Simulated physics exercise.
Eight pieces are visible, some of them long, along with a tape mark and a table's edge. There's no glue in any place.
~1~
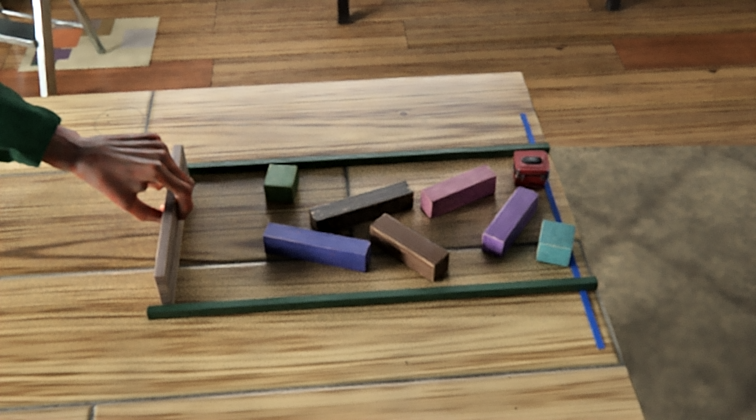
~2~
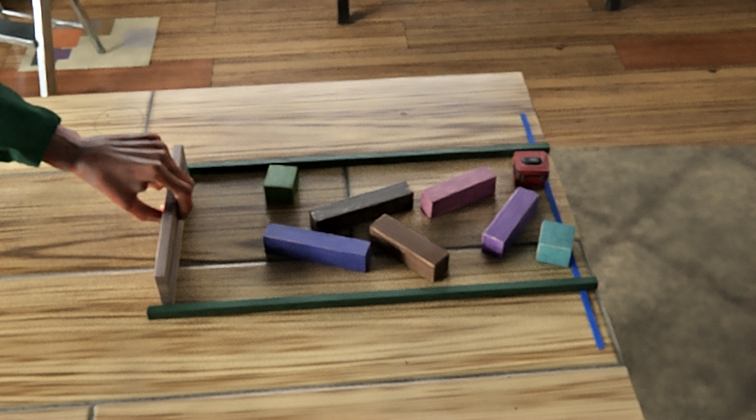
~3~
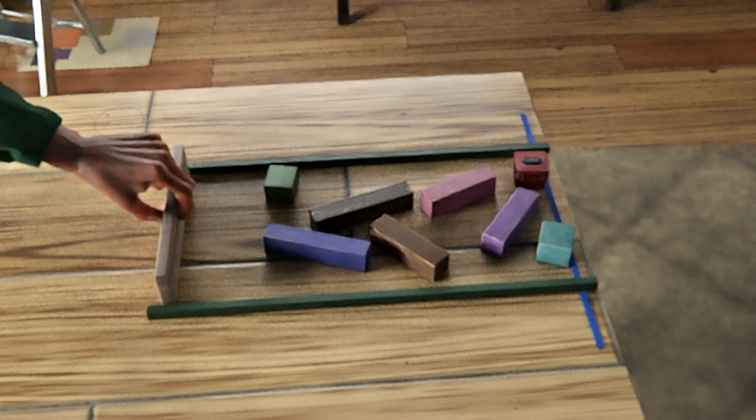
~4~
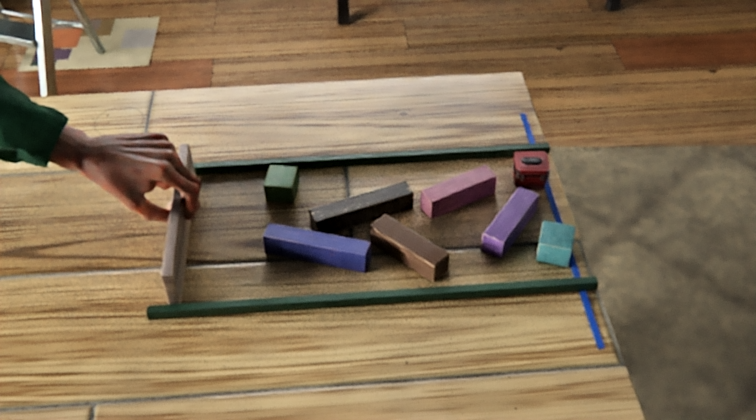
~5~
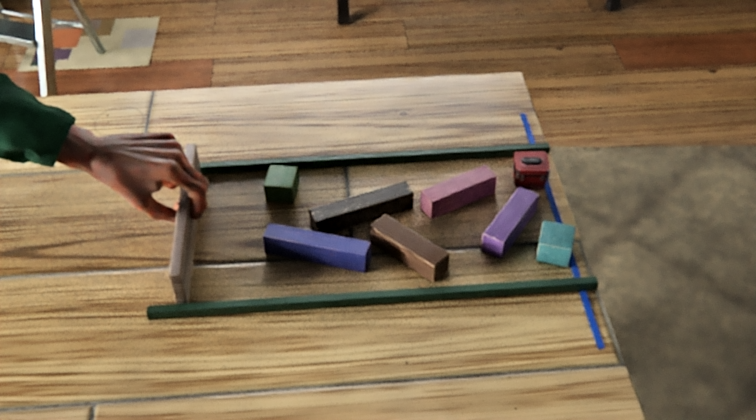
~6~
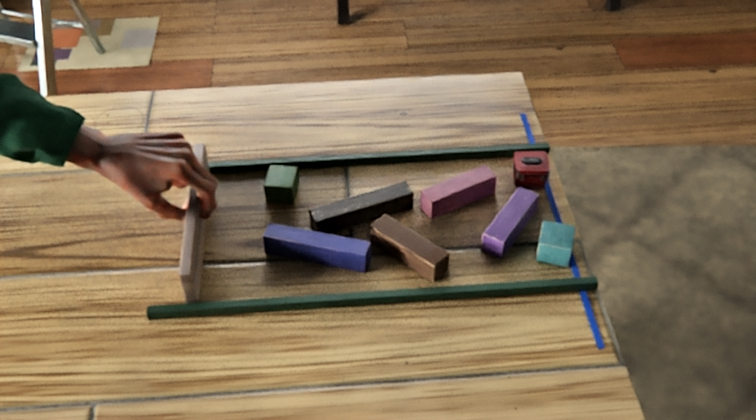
The clip shows a hand holding an upright board between two dark green rails on a wooden table, first nearly still, then sliding it slightly right toward eight colored blocks and bars, which stay in place near a blue tape line.
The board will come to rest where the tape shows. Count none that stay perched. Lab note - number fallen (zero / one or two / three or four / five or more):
Number fallen: Five or more.
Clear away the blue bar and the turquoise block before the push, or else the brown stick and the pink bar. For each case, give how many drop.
4 for the first case, 5 for the second.
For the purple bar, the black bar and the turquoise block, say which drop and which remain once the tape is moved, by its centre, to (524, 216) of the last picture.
Well, the purple bar comes off, the black bar stays where it is, and the turquoise block? It comes off.
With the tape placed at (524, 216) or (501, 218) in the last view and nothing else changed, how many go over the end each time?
Per try: 4; 3.
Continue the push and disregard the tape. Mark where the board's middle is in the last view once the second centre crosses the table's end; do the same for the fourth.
I'd put it close to (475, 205) and later close to (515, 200).
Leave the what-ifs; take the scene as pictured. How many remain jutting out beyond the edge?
1, I think.
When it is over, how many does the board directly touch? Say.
That comes to 1.
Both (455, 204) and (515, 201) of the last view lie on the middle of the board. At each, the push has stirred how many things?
Counts: 8 / 8.
Soon after, none off yet; turquoise block at rest near (556, 244); red case at rest near (530, 170); purple bar at rest near (511, 222).
At rest, the number that fall off is five or more; fallen, blue bar, black bar, brown stick, pink bar, purple bar, red case and turquoise block.
